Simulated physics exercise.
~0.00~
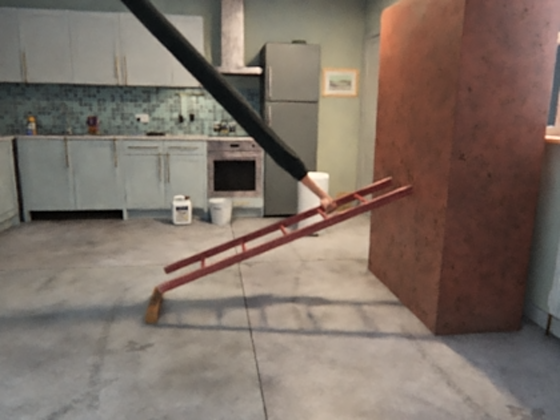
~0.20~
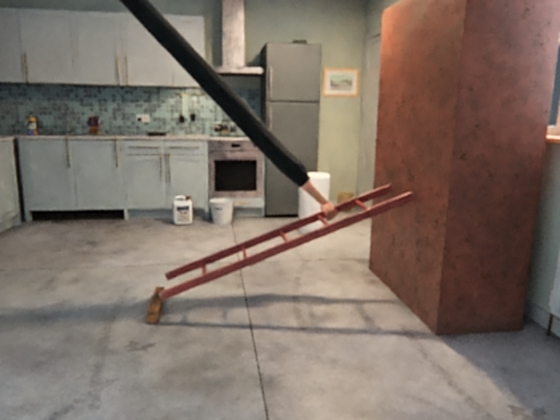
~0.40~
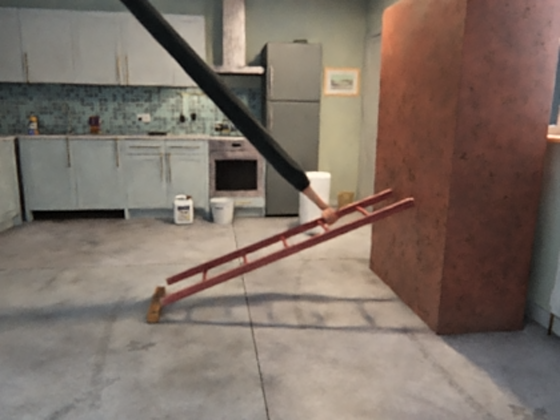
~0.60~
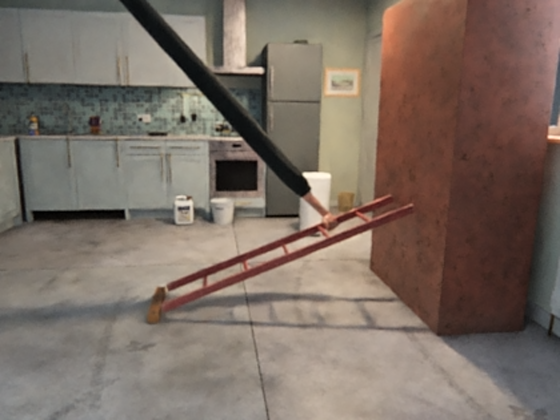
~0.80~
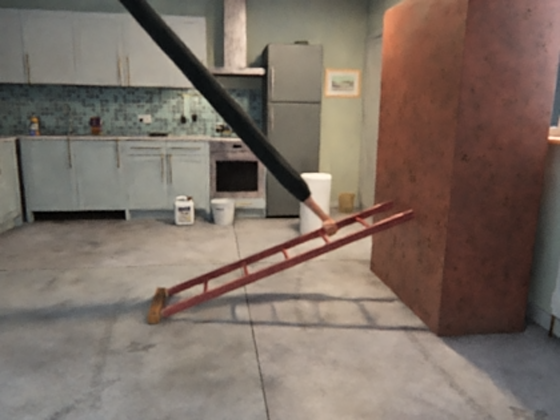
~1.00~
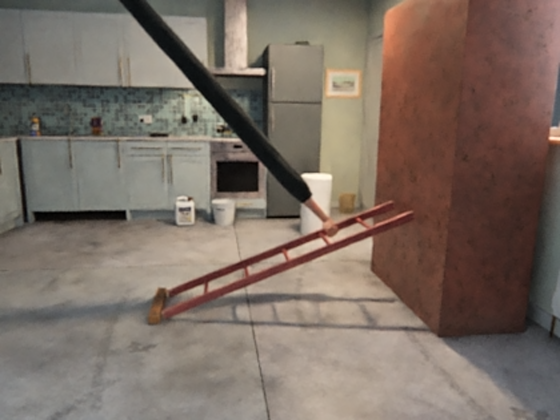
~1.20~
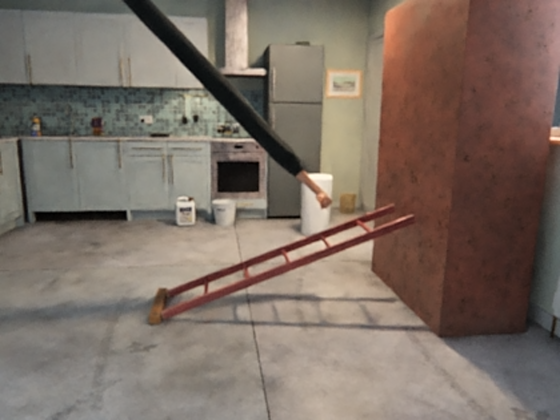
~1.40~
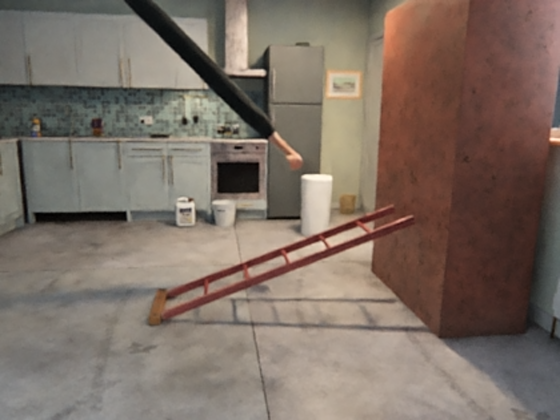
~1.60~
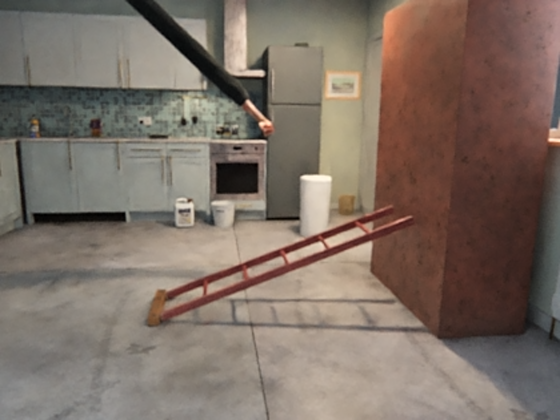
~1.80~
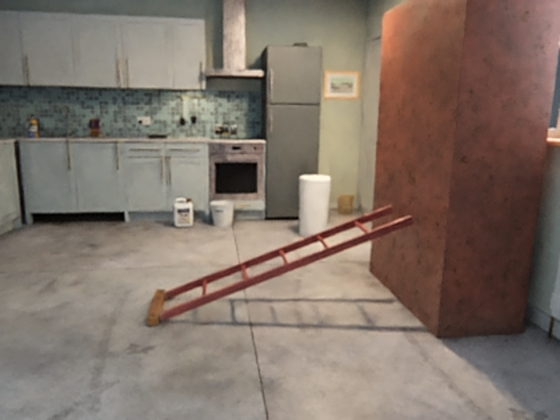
In a kitchen, a hand lowers a red rack against a cupboard, releases it, and it stays leaning.
